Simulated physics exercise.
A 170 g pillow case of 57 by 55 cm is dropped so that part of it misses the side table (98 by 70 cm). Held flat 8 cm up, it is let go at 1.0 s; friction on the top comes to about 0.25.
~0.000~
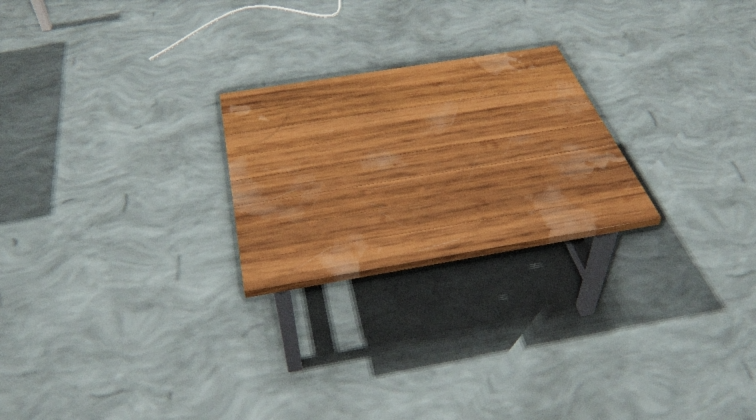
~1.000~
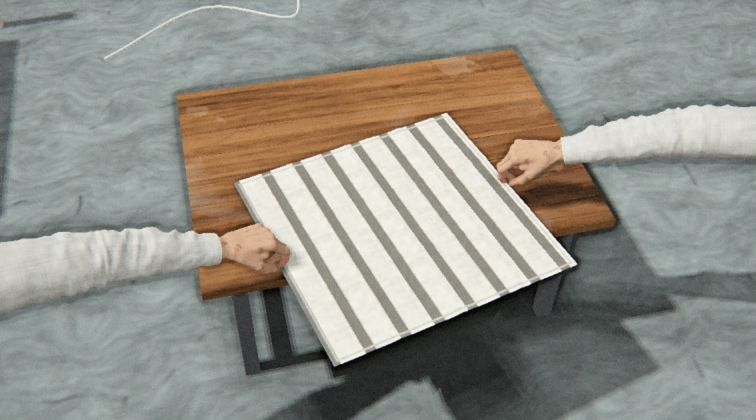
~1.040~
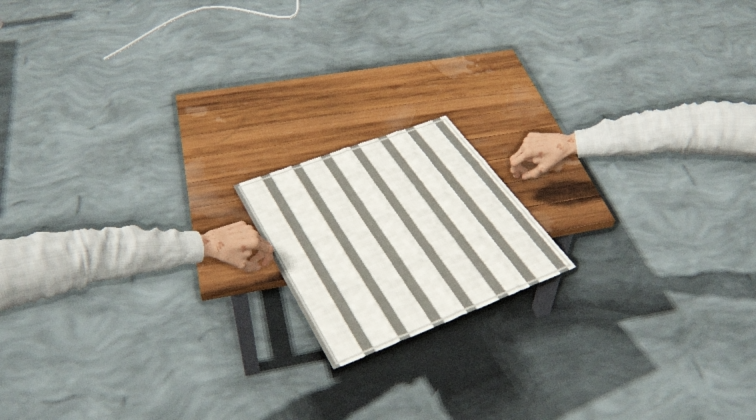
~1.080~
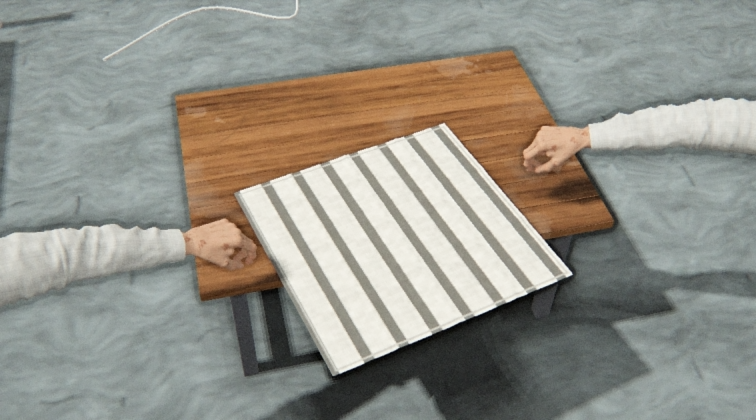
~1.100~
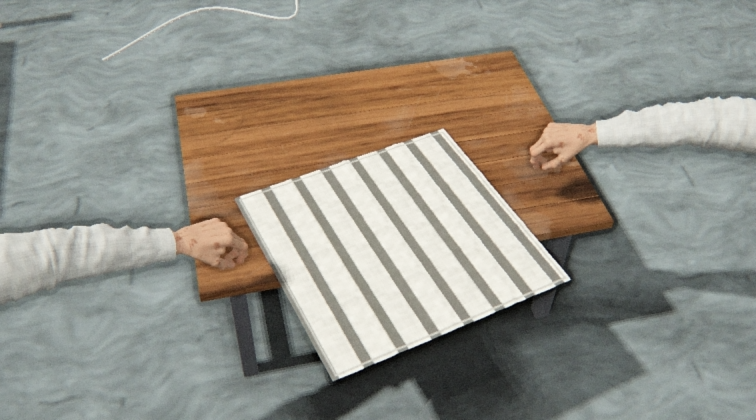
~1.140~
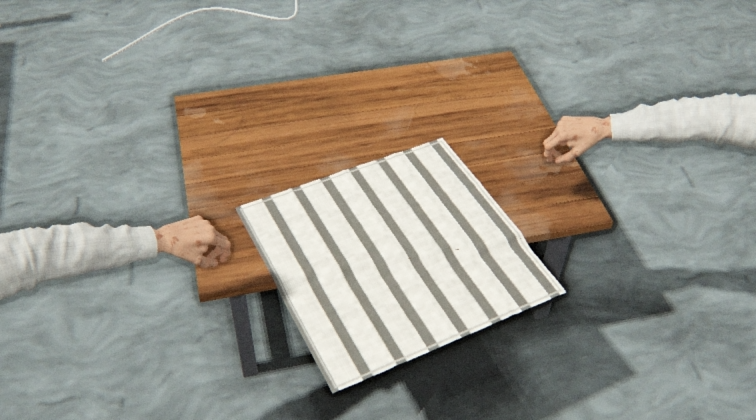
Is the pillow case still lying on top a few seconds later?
No, it falls off.
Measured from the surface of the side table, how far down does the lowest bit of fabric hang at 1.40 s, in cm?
38 cm.
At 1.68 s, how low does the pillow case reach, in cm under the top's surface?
It's hanging something like 44 cm below the top at that point.
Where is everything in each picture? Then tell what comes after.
In the first frame, the bare side table.
In the second frame, pillow case corners (335, 366) (234, 183) (446, 114) (577, 264).
In the third frame, pillow case corners (334, 369) (234, 186).
In the fourth frame, pillow case corners (333, 376) (234, 194).
In the fifth frame, pillow case corners (333, 381) (235, 199).
In the sixth frame, pillow case corners (333, 393) (236, 208) (442, 139) (566, 293).
By 1.4 s, 30 % of the pillow case is still over the top.
By 1.7 s, 0 % of the pillow case is still over the top.
By 1.9 s, 0 % of the pillow case is still over the top.
By 2.2 s, 0 % of the pillow case is still over the top.
By 4.4 s, 0 % of the pillow case is still over the top.
